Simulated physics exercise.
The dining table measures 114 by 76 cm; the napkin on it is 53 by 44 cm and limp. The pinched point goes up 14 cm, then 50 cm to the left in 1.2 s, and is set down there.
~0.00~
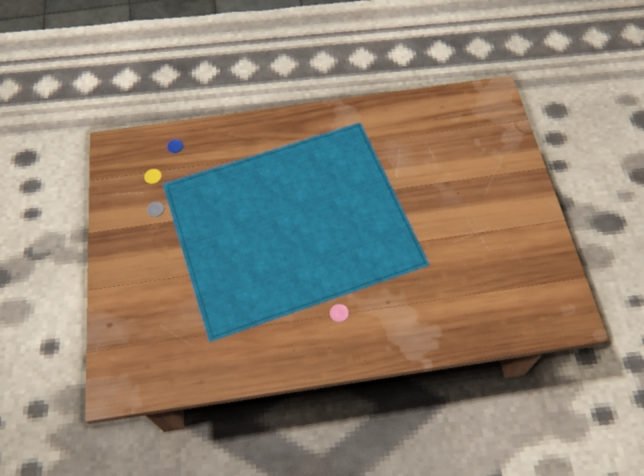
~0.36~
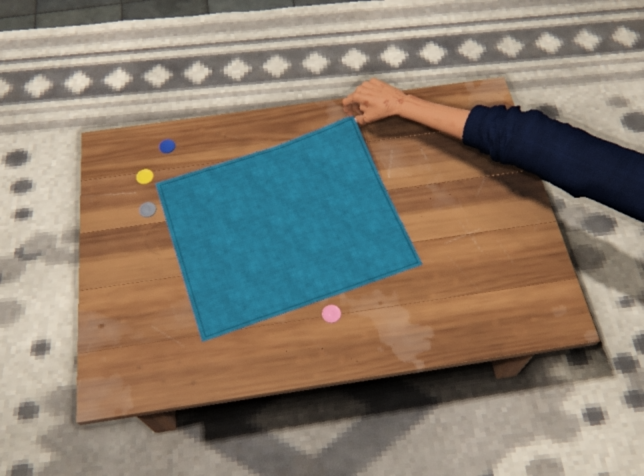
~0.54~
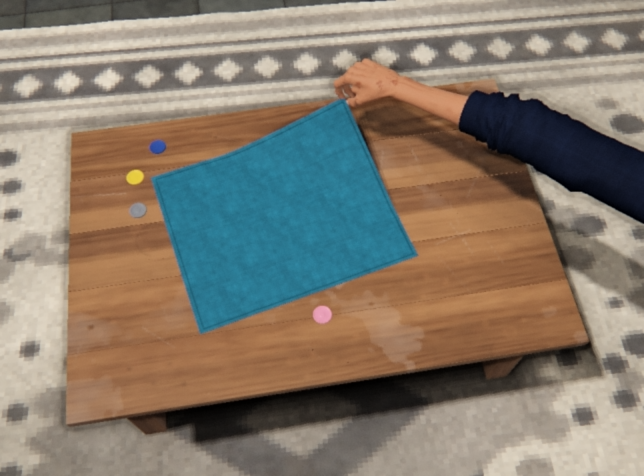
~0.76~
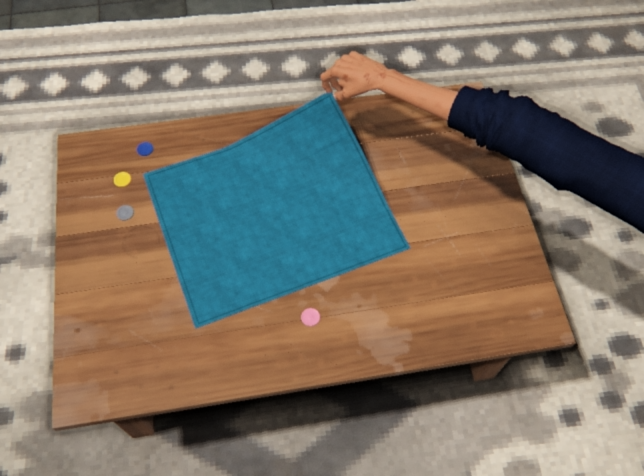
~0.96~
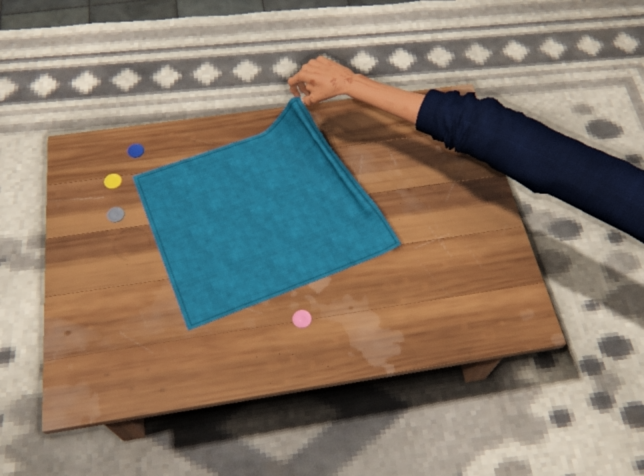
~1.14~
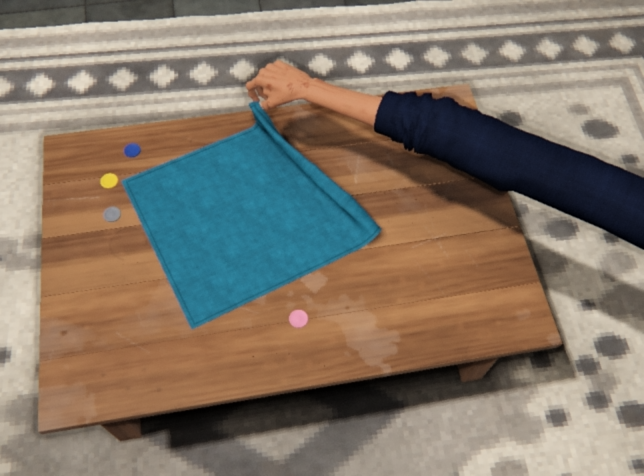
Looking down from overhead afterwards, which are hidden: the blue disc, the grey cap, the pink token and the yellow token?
Result: Blue disc gets covered, grey cap ends under the cloth, pink token remains in the open, yellow token vanishes under it.
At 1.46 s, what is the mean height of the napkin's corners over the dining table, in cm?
About 4 cm.
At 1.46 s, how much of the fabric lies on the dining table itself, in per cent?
About 70 %.
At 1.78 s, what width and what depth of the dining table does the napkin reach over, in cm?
Some 54 cm across and 52 cm deep.
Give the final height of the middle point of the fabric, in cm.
Some 0 cm up.
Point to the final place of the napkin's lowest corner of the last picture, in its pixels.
Near (225, 300).
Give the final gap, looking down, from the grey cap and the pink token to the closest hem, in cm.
Roughly 9 cm, 17 cm.
At 1.5 s, 70 % of it is down, spanning 55 by 55 cm, above grey cap.
At 1.8 s, 70 % of it is down, spanning 54 by 53 cm, above grey cap, yellow token, blue disc.
At 2.1 s, 75 % of it is down, spanning 54 by 52 cm, above grey cap, yellow token, blue disc.
At 2.4 s, 75 % of it is down, spanning 54 by 52 cm, above grey cap, yellow token, blue disc.
At 3.4 s, 80 % of it is down, spanning 54 by 52 cm, above grey cap, yellow token, blue disc.
